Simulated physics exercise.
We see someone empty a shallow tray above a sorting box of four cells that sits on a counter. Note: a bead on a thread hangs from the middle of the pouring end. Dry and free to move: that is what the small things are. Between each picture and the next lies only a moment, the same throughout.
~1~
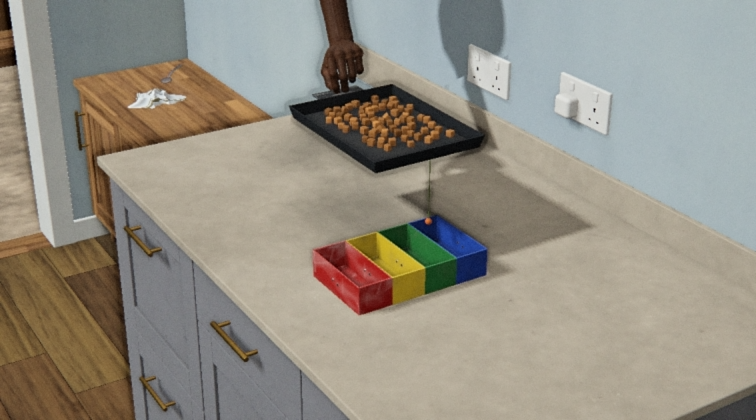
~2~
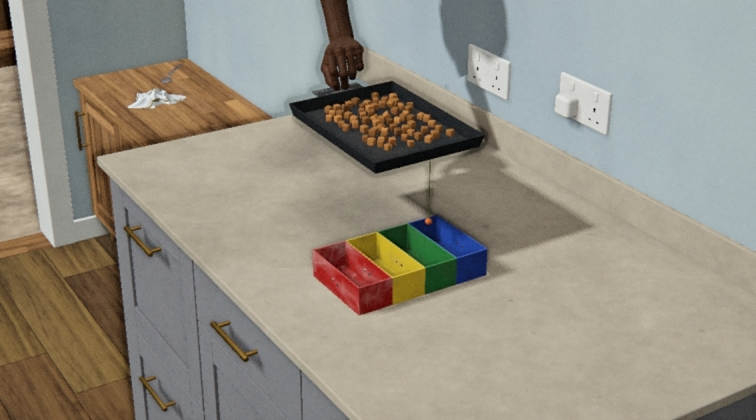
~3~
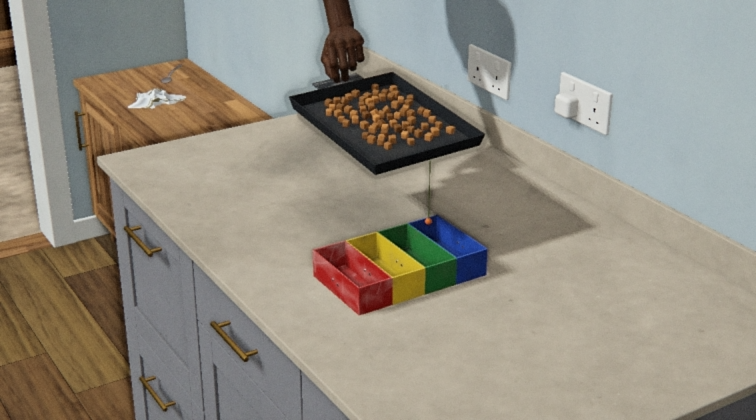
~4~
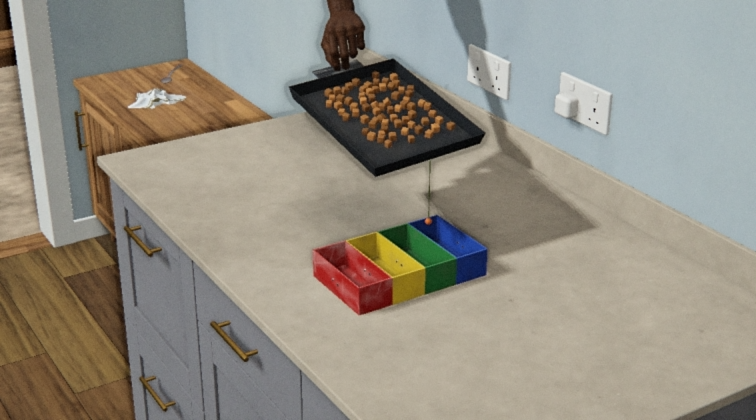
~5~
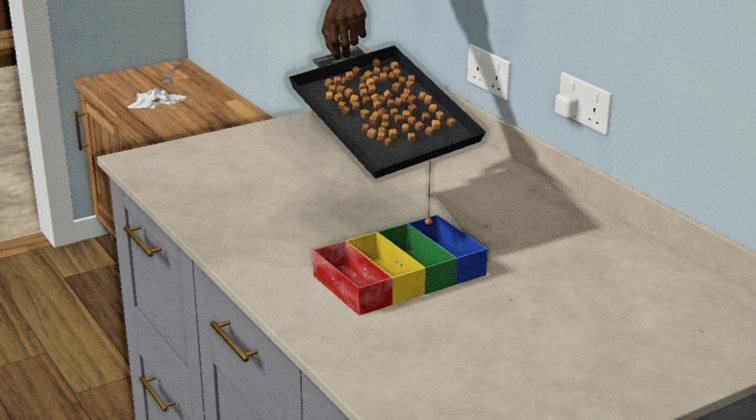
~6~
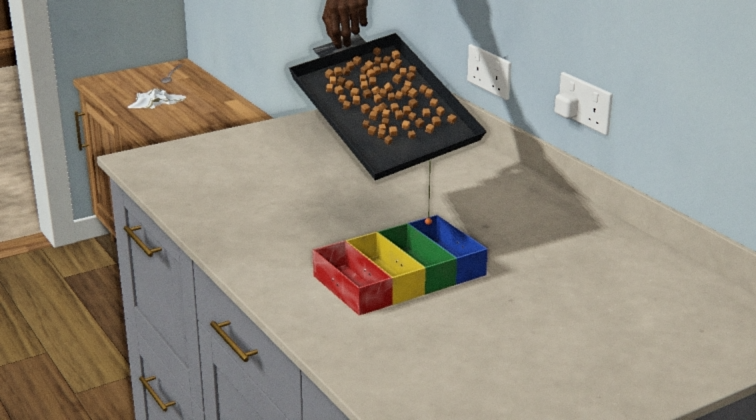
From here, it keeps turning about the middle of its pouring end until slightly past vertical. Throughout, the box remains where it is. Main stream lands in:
Yellow.
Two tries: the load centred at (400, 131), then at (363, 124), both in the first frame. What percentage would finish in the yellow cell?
First case around 40 %, second case around 60 %.
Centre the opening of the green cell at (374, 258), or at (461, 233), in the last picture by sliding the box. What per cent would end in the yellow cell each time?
0 %, 10 %.
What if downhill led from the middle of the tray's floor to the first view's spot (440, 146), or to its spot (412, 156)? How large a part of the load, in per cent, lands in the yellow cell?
0 and 30 per cent, in that order.
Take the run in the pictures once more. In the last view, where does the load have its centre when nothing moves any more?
Last view, resting centre - approx. (394, 277).
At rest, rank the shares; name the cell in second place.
Green.
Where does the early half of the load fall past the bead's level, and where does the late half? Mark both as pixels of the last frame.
First part (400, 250), rest (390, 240).
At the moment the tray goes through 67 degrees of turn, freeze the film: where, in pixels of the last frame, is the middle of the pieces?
Roughly at (393, 162).
Shortly afterwards, tray tipped steeply; the bulk on the tray; a little falling or outside the box.
Next, tray tipped past a quarter turn; near a quarter on the tray; near a third in the yellow cell; a little in the green cell; only a few in the red cell; only a few in the blue cell; near a quarter falling or outside the box.
Some moments later, tray tipped past a quarter turn; near two thirds in the yellow cell; near a quarter in the green cell; only a few in the red cell; only a few in the blue cell; a little falling or outside the box.
In the end, tray tipped past a quarter turn; near two thirds in the yellow cell; near a quarter in the green cell; only a few in the red cell; only a few in the blue cell; a little outside the box.
